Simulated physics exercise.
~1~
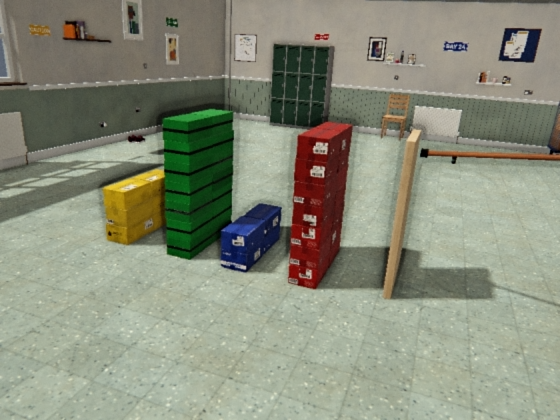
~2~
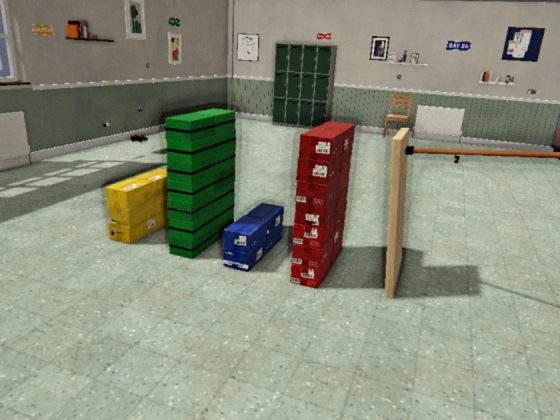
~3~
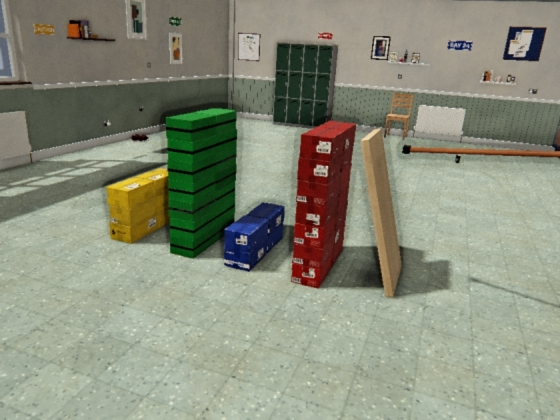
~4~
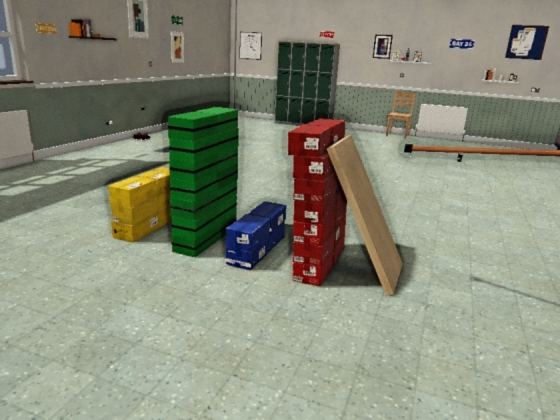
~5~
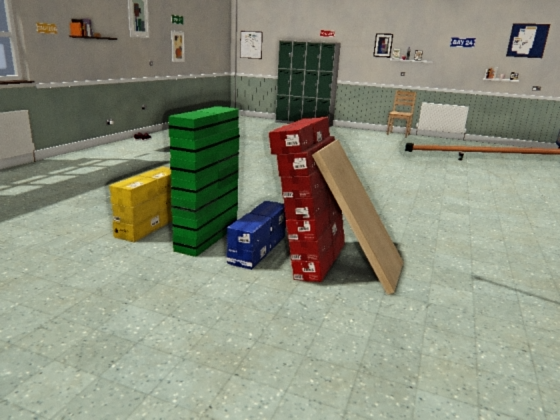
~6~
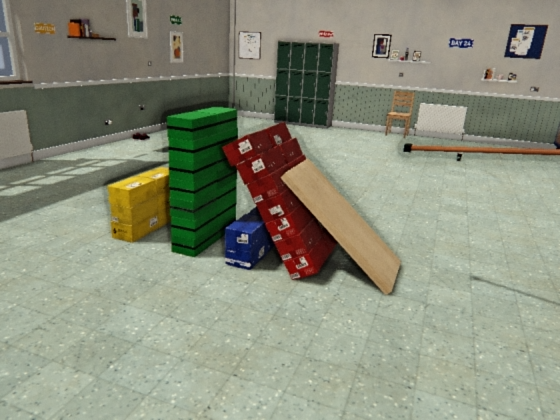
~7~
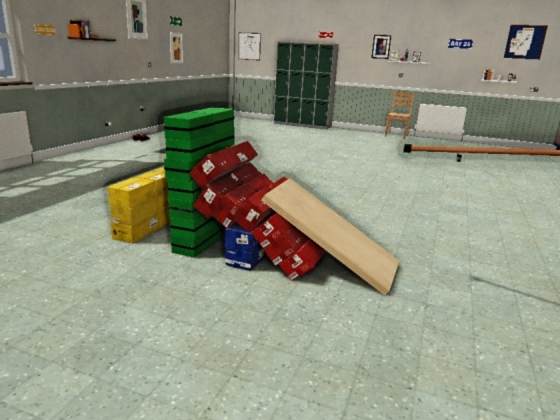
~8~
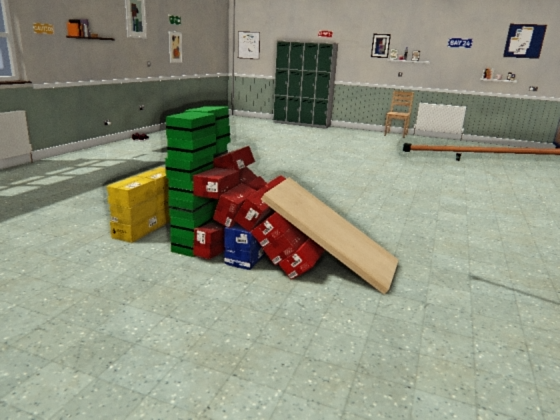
A wooden board tips left into the red stack, which collapses against the green stack.
